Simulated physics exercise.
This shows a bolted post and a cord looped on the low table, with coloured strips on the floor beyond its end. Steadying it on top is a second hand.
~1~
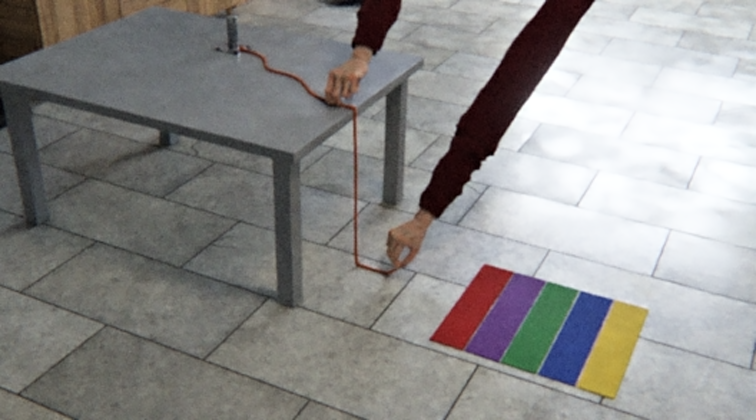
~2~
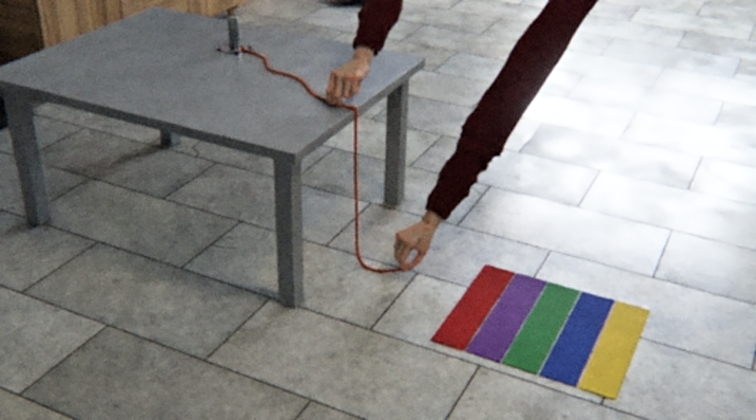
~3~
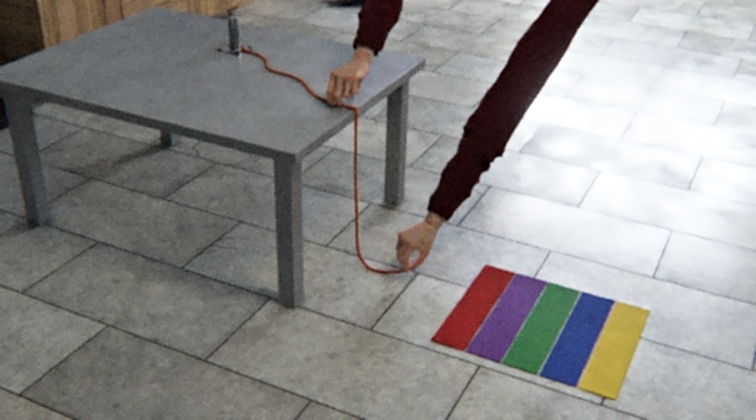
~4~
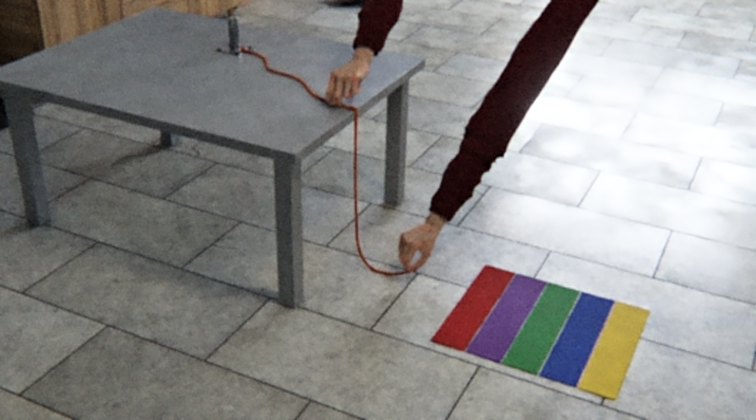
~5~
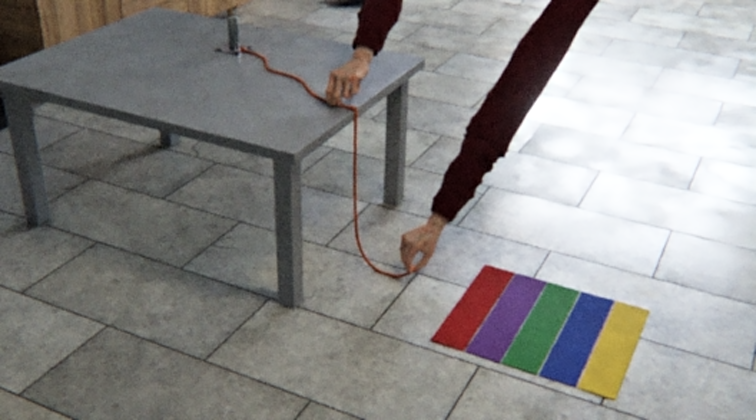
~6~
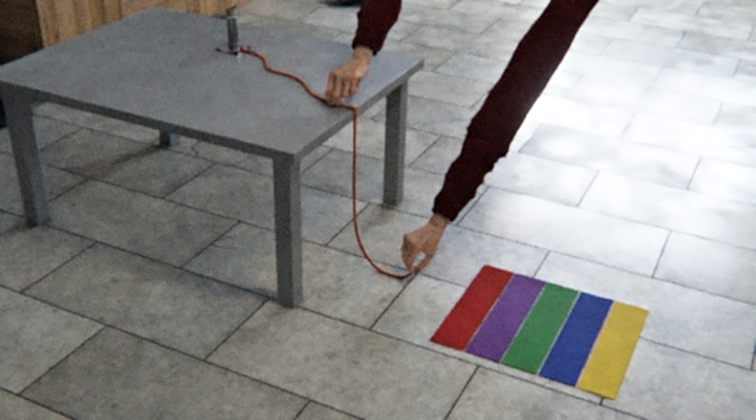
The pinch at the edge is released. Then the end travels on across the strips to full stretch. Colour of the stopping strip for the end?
Purple.
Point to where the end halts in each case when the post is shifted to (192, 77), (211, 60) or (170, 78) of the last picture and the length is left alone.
The first try gives (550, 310), the second (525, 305) and the third (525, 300).
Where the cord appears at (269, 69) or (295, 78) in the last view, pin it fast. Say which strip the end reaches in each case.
First try purple, second try purple.
Early on, end near (458, 283); short of the strips.
Midway, end near (497, 294); over purple.
At the end of the slack, end near (521, 301); over purple. The purple one.
